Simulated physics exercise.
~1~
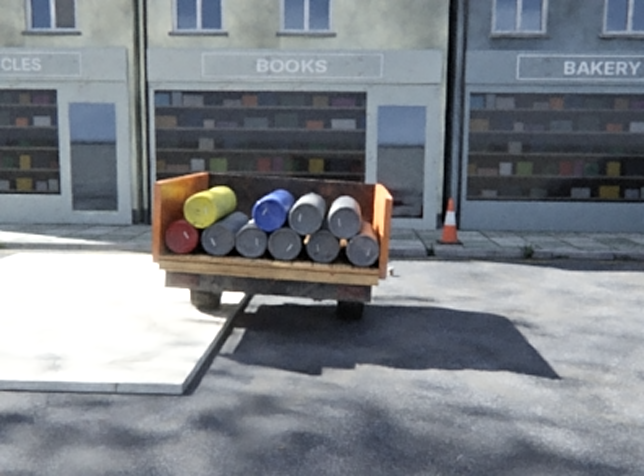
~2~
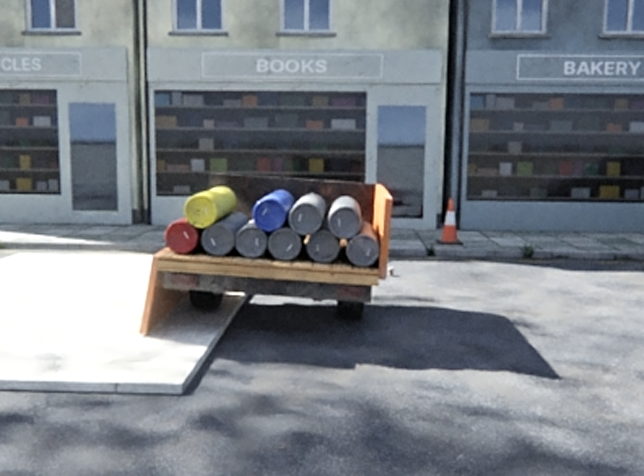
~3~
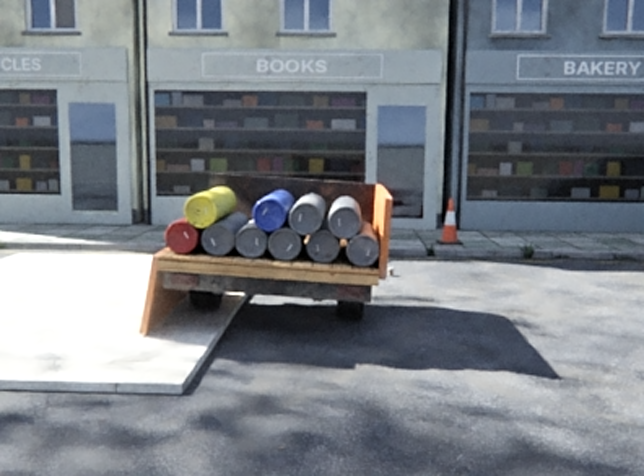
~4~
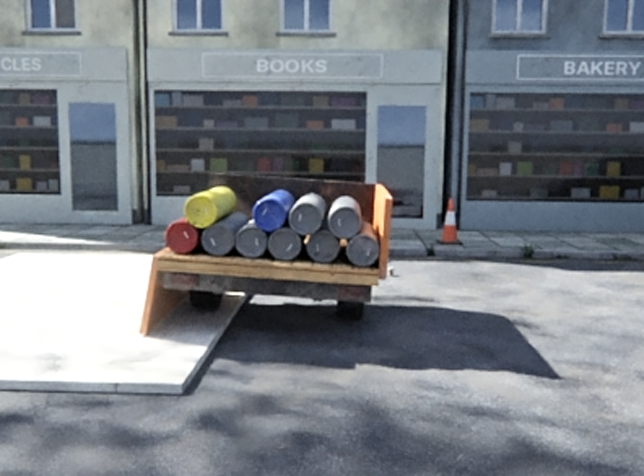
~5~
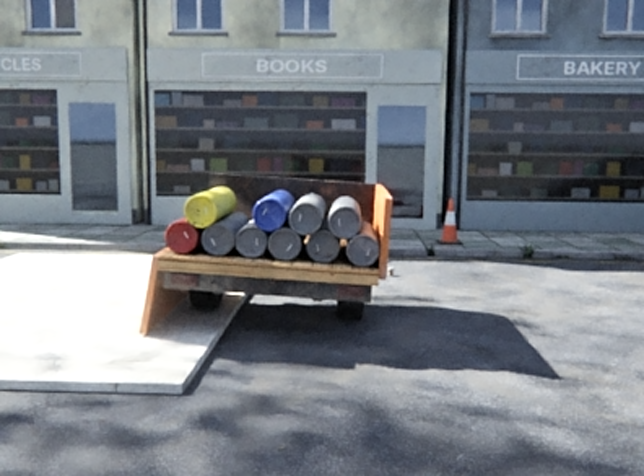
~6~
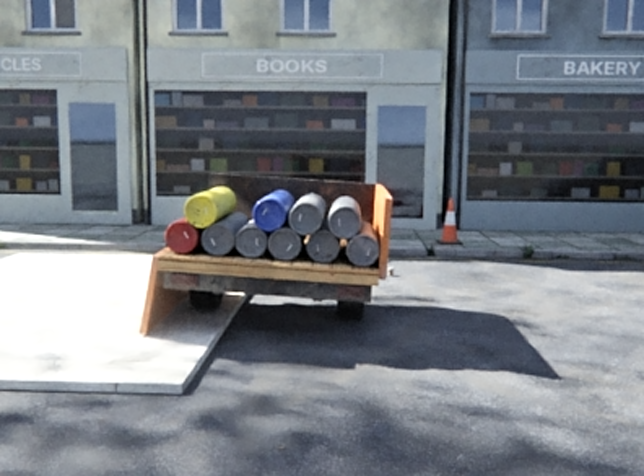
On a street of shops, the left side board of a parked trailer drops open, its stacked cylinders all staying put.
